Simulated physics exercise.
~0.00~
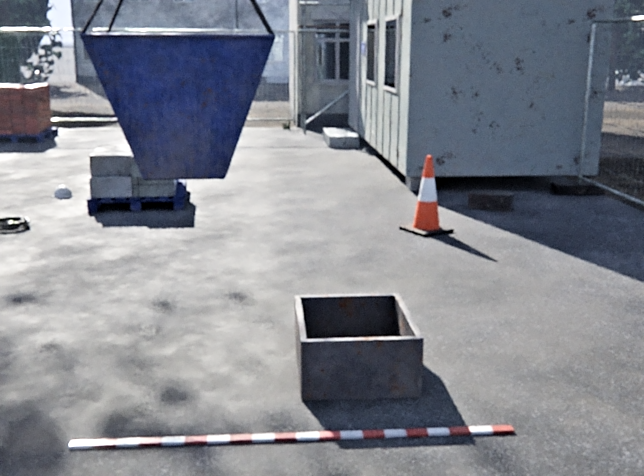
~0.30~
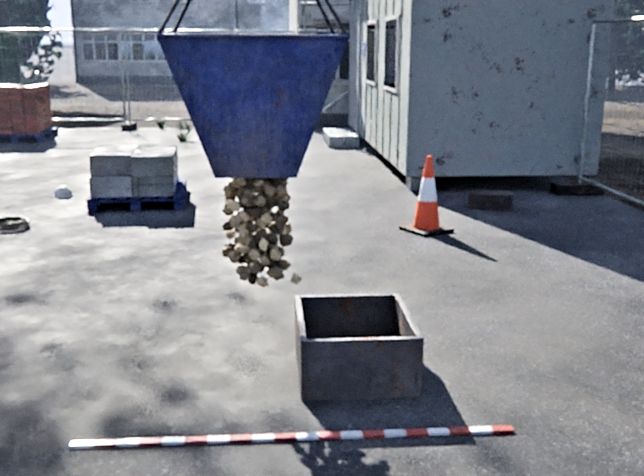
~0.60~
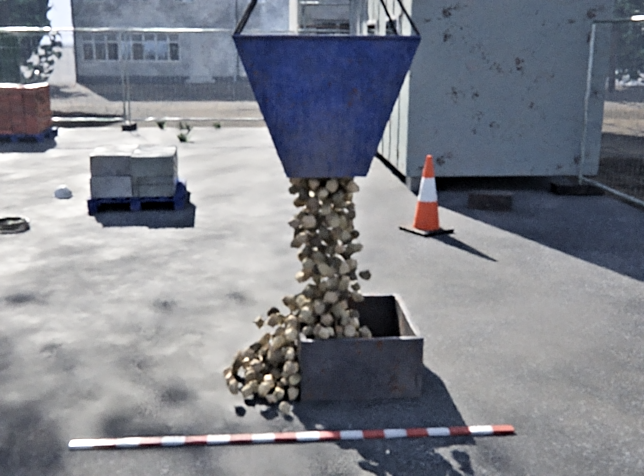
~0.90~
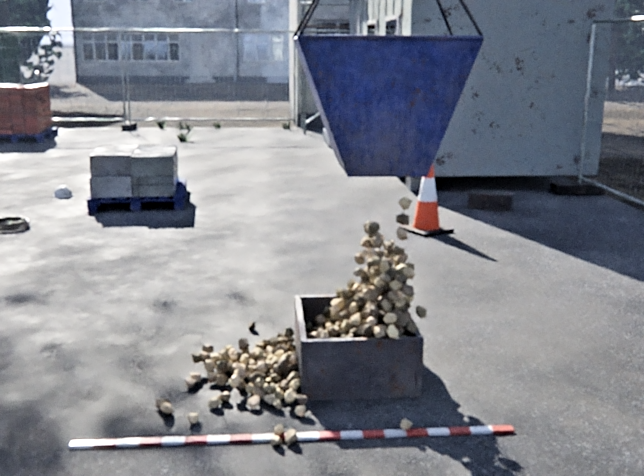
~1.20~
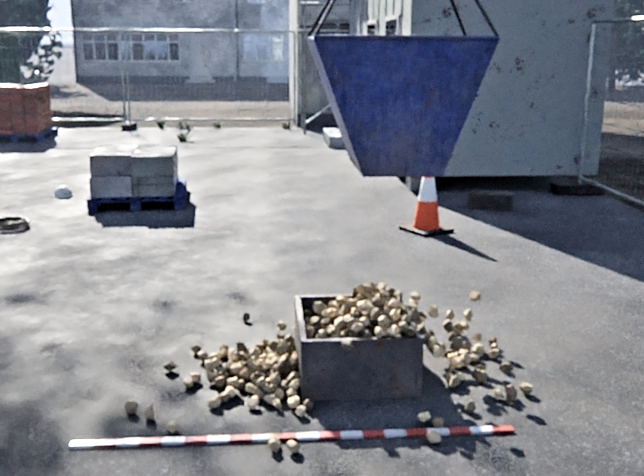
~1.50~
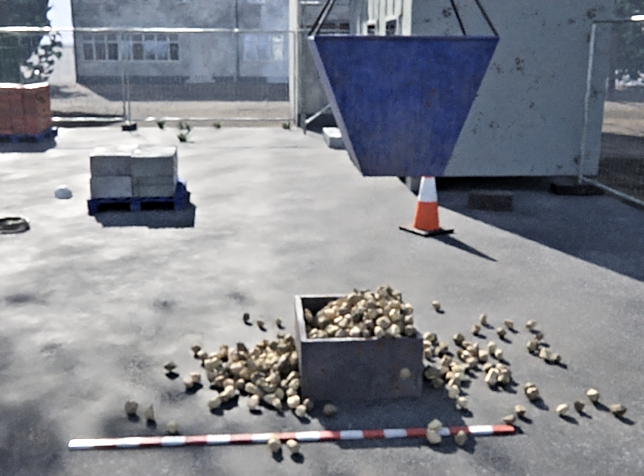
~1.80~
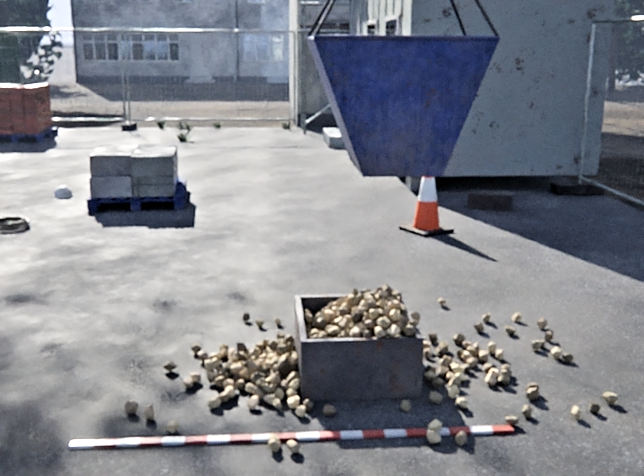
Blue hopper moving right over a yard, pouring stones that fill a small open bin and lie scattered on both sides.
